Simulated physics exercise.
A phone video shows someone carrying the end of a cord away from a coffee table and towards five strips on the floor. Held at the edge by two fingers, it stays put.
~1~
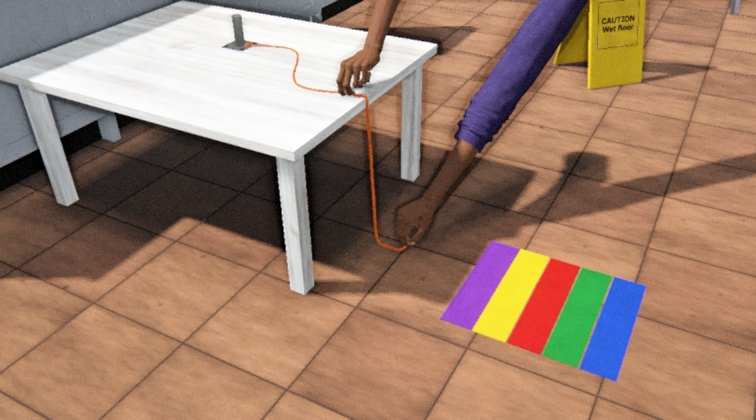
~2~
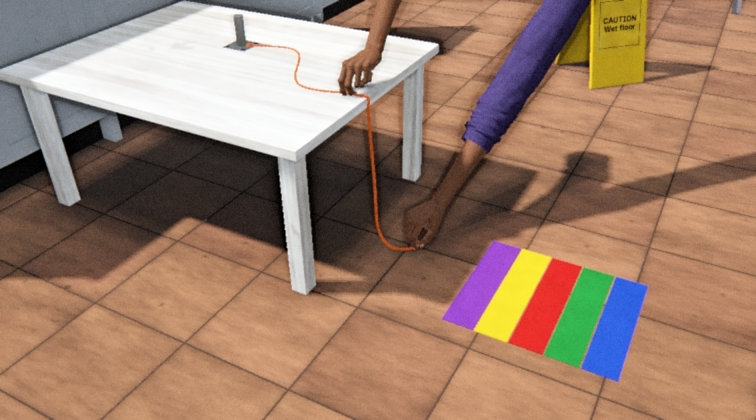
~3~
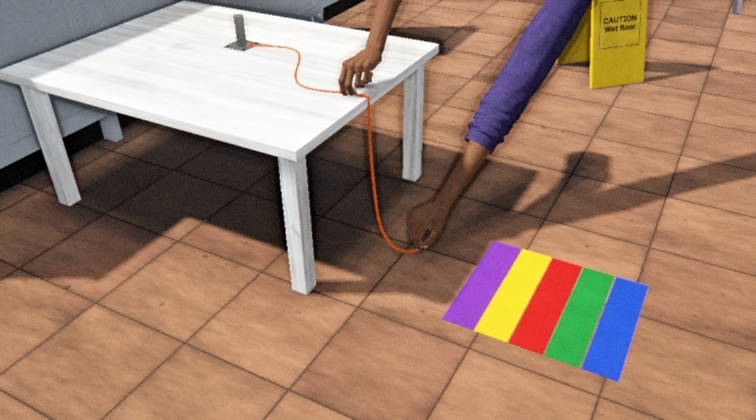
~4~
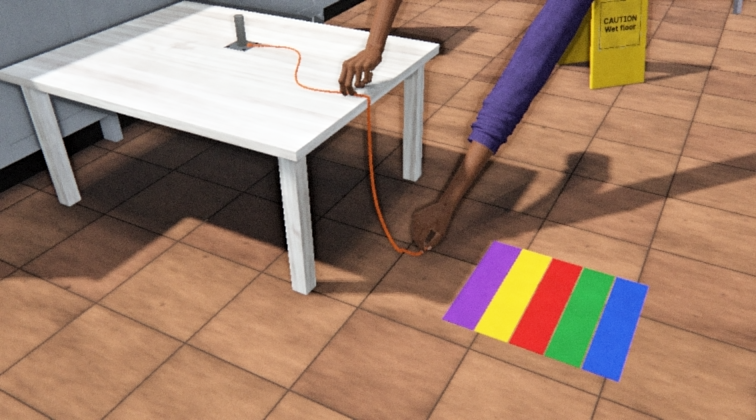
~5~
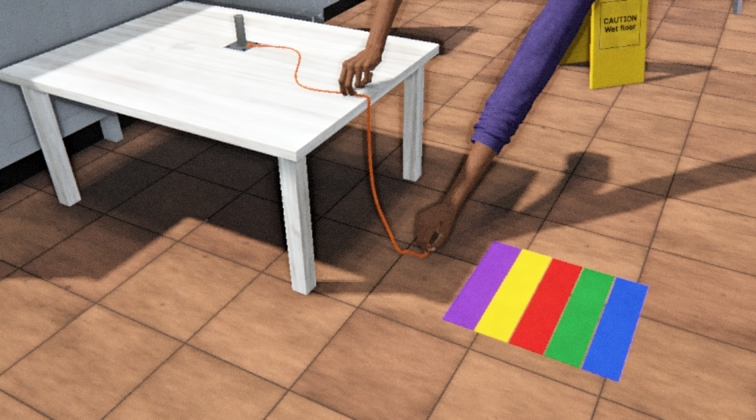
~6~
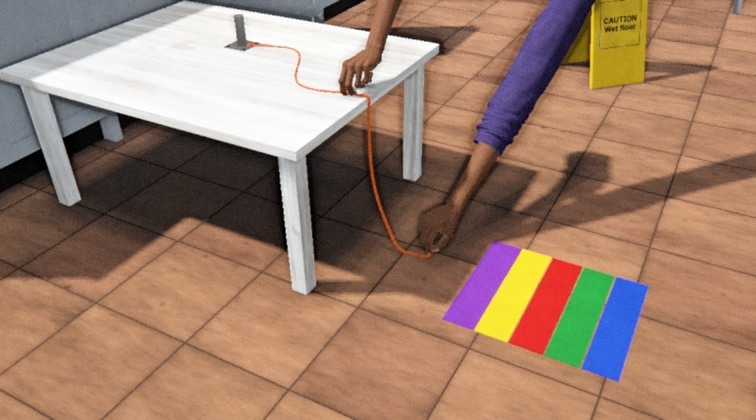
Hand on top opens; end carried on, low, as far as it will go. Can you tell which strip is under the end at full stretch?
Yes, the red one.
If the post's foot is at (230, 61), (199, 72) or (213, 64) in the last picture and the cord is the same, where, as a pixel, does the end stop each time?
Per try, approx.: (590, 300); (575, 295); (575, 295).
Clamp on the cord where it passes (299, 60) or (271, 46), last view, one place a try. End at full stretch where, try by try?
(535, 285), (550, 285).
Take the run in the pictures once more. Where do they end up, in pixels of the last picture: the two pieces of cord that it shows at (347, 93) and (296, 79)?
First: (384, 108). Second: (335, 79).
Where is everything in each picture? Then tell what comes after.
The first frame shows end (409, 243); purple (465, 308); yellow (498, 319); red (532, 331); green (567, 343); blue (604, 356).
The second frame shows end (418, 246); cord through (277, 47) (298, 64) (309, 89) (368, 108) (374, 175) (379, 232).
The third frame shows end (422, 247).
The fourth frame shows end (426, 248); cord through (277, 47) (298, 65) (309, 89) (368, 108) (372, 175) (387, 233).
The fifth frame shows end (429, 249).
The sixth frame shows end (433, 250); cord through (277, 47) (298, 64) (309, 89) (368, 108) (372, 175) (391, 233).
Soon after, end near (498, 270); over purple.
Then, end near (534, 282); over yellow.
At full stretch, end near (556, 289); over red. It halts on the red strip.
